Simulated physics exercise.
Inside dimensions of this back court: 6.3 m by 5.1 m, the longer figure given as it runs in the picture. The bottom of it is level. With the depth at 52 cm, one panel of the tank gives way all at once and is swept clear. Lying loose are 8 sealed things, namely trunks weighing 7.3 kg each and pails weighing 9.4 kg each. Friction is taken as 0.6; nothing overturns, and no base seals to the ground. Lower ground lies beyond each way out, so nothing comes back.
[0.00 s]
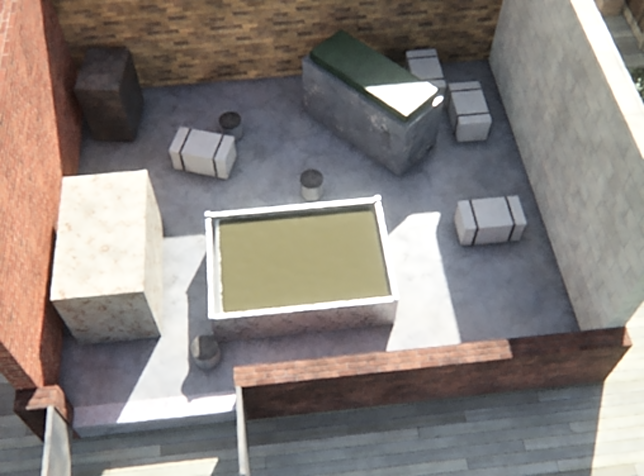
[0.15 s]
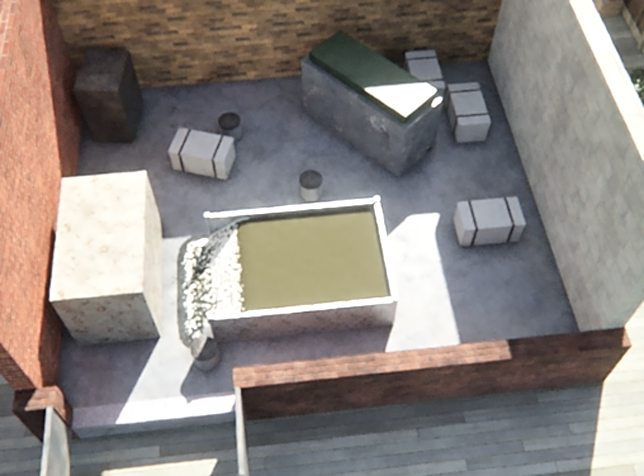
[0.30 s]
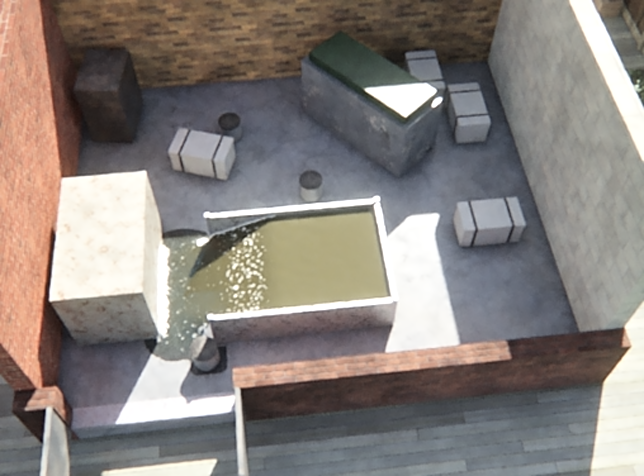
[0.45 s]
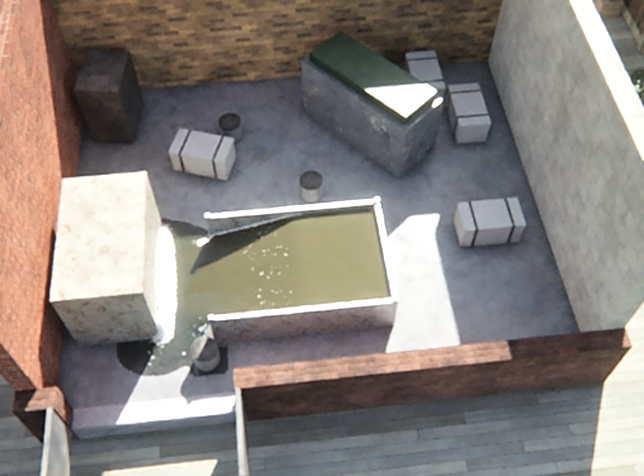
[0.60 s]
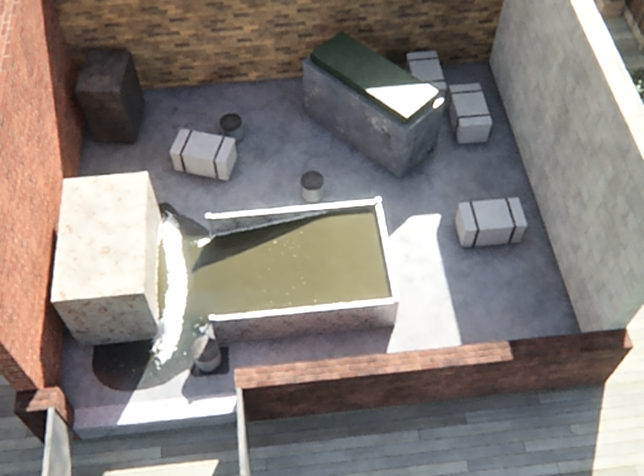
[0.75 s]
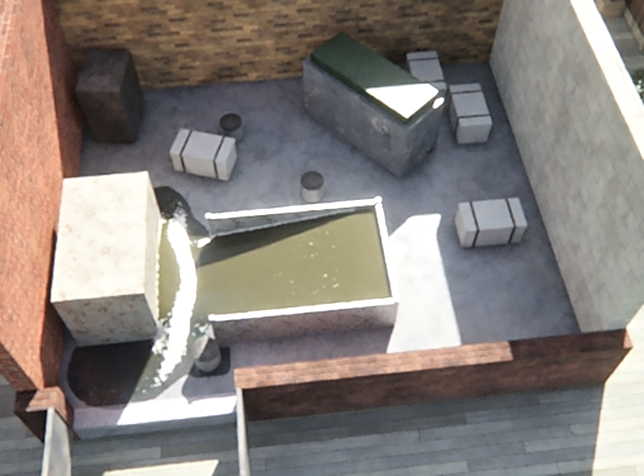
In a walled back court, the left side of a tank of murky greenish water gave way, and the water rushed out, struck the big pale block beside it and spread across the ground.
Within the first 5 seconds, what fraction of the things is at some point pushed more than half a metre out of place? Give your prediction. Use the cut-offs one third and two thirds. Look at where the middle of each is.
Under a third.
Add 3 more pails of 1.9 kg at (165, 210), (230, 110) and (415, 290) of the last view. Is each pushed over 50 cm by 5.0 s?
Note, in sequence: Over threshold; over threshold; under threshold.
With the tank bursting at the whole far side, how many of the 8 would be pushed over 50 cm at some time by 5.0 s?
Result: 4.
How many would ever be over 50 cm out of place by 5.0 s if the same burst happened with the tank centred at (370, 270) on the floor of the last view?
1.
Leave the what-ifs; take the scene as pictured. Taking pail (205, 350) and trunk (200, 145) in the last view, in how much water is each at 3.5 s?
Depth approx. 3 cm / 9 cm.
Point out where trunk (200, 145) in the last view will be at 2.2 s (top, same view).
Look about (208, 114).
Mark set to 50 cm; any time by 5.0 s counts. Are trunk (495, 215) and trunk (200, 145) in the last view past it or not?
Result, in order: Not exceeded; exceeded.
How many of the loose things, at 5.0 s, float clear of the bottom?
At that point I count 1.
After 1.1 s 0 of 8 are over 50 cm from their spots; 0 afloat.
After 2.2 s 1 of 8 are over 50 cm from their spots; 1 afloat.
After 3.5 s 1 of 8 are over 50 cm from their spots; 1 afloat.
After 5.0 s 1 of 8 are over 50 cm from their spots, and 1 have been at some point; 1 afloat.
